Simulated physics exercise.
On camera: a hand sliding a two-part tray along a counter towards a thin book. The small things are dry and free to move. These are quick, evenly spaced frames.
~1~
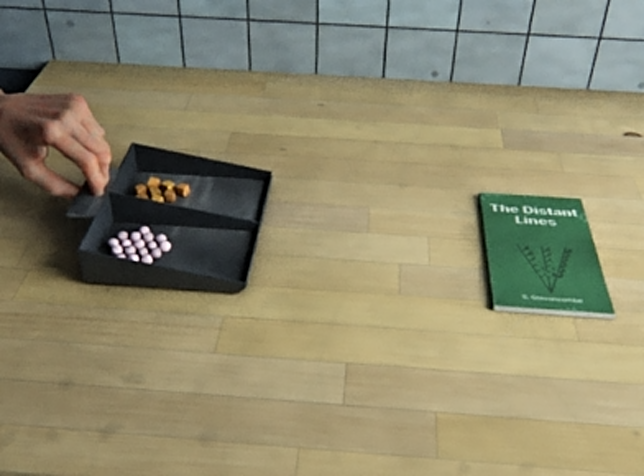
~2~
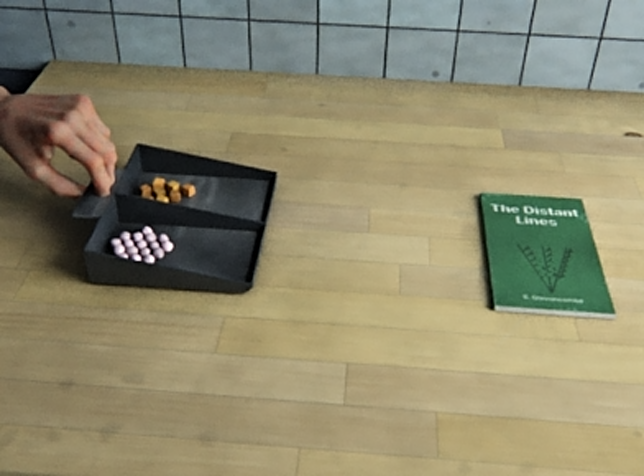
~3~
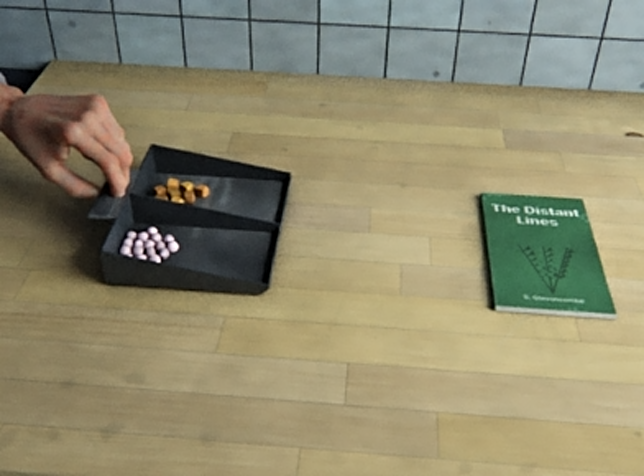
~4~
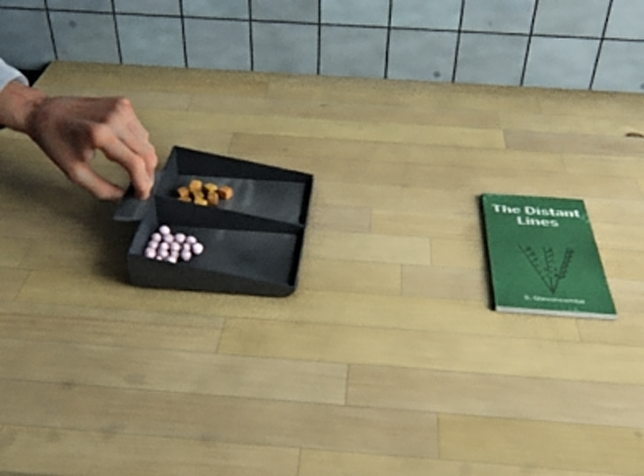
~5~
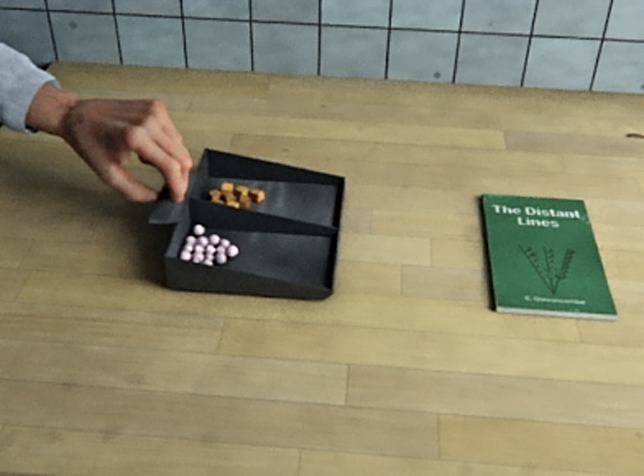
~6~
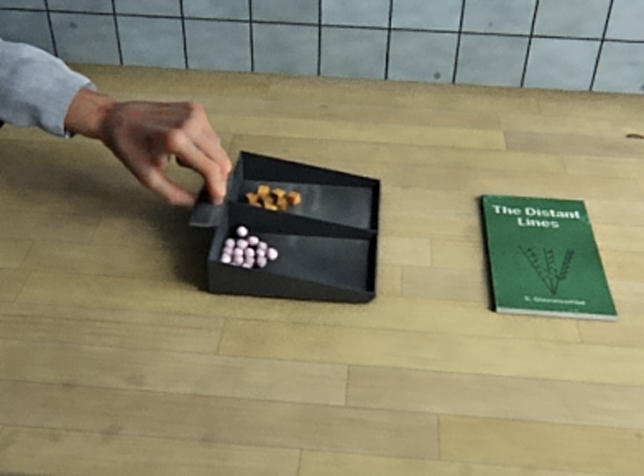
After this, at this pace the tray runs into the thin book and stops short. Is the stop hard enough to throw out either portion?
The front portion throws some past the low edge; the back portion keeps within its part.
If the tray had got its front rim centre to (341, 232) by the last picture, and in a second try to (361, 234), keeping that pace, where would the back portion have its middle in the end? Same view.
One: (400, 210). Two: (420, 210).
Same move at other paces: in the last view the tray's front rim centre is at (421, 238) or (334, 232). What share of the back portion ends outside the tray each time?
In turn 0 and 0 in a hundred.
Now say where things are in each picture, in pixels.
Front rim near (260, 226), at rest; thin book near (548, 277); front portion near (139, 245), a few sugar pearls; back portion near (155, 193), a few croutons, in the first frame.
Front rim near (266, 226), hardly any of the way covered; back portion near (161, 194), in the second frame.
Front rim near (281, 227), a little of the way covered; front portion near (149, 245), in the third frame.
Front rim near (305, 229), near a quarter of the way covered; back portion near (198, 196), in the fourth frame.
Front rim near (340, 232), near a third of the way covered; front portion near (198, 250), in the fifth frame.
Front rim near (378, 235), near half of the way covered; thin book near (550, 279); front portion near (238, 253); back portion near (267, 202), in the sixth frame.
Then, 0.08 s on from there, tray still sliding, front rim near (433, 238); front portion all inside; back portion all inside.
Then, 0.26 s on from there, tray stopped at the thin book; front portion all inside, moved towards the front rim; back portion all inside, moved towards the front rim.
Then, 0.47 s on from there, tray stopped at the thin book; front portion near half out of the tray; back portion all inside, moved towards the front rim.
In the end, tray stopped at the thin book; front portion near half out of the tray; back portion all inside, moved towards the front rim.
